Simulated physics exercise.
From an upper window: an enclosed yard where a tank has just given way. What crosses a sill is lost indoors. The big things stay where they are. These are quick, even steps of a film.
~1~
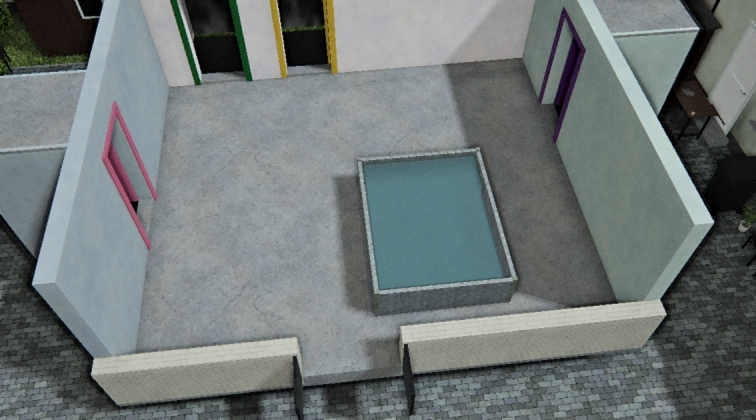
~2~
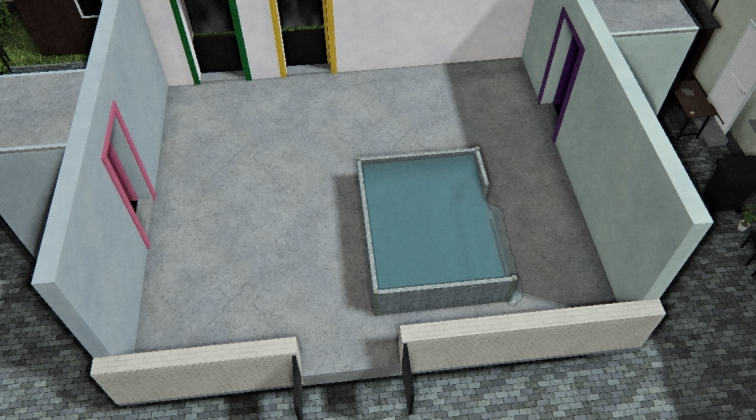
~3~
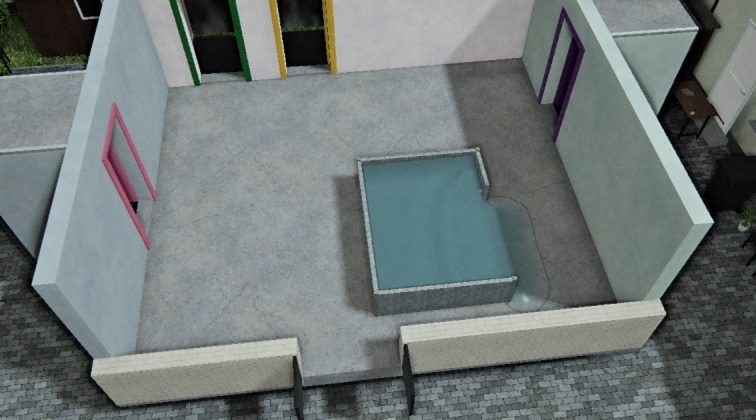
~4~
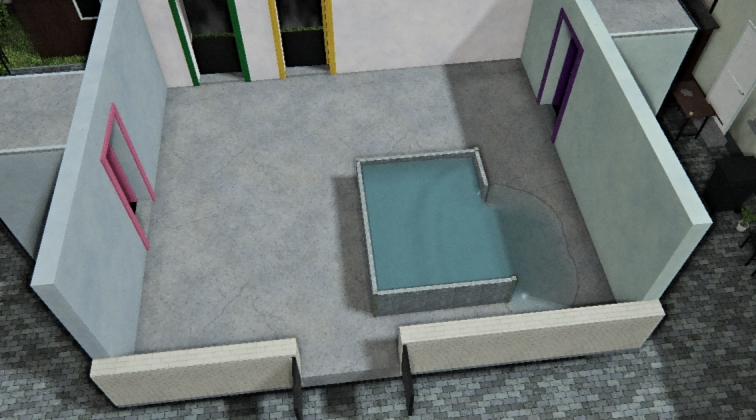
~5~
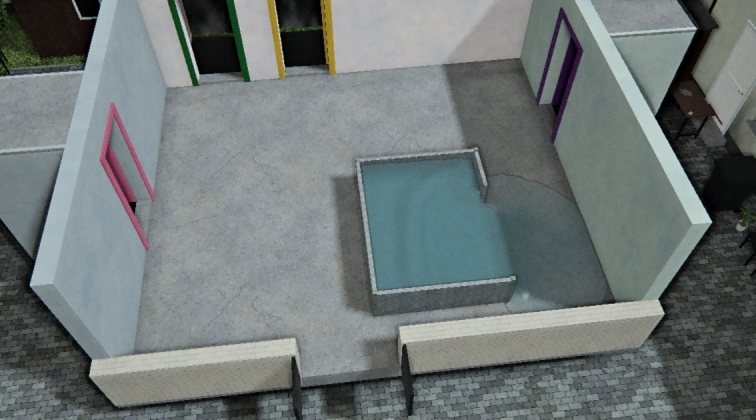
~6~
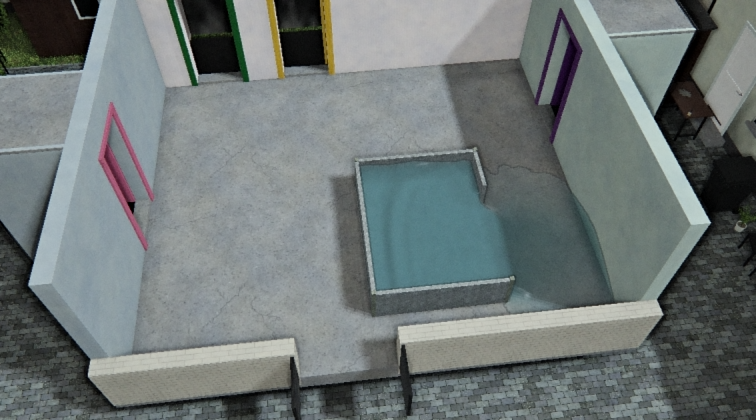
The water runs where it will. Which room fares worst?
The purple doorway takes the most.
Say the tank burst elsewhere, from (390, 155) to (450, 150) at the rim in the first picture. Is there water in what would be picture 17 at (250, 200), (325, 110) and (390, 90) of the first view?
In that order: Clear, covered, flooded.
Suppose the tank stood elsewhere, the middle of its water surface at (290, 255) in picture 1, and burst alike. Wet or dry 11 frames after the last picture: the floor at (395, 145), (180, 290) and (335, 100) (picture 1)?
In that order: Clear, free of water, no water.
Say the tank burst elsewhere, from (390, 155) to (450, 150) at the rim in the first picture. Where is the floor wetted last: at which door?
The pink one.
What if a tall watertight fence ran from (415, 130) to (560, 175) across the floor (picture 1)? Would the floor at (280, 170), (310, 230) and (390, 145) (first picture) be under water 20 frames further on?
As listed: No water, clear, wet.
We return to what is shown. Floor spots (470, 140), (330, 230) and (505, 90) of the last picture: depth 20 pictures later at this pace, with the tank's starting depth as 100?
In turn 8, 0 and 8 in a hundred.
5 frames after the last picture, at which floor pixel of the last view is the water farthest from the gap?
Close to (540, 134).
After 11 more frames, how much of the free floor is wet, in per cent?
Roughly 20 per cent.
A moment on, water covers 10 % of the floor; yellow door not reached, green door not reached, pink door not reached, purple door not reached.
Next, water covers 20 % of the floor; yellow door not reached, green door not reached, pink door not reached, purple door wet at the sill, nothing in.
Then, water covers 40 % of the floor; yellow door not reached, green door not reached, pink door not reached, purple door a trickle in.
Later, water covers 65 % of the floor; yellow door wet at the sill, nothing in, green door wet at the sill, nothing in, pink door wet at the sill, nothing in, purple door a trickle in.
In the end, water covers 90 % of the floor; yellow door wet at the sill, nothing in, green door a trickle in, pink door wet at the sill, nothing in, purple door some in; the purple door has let in the most.
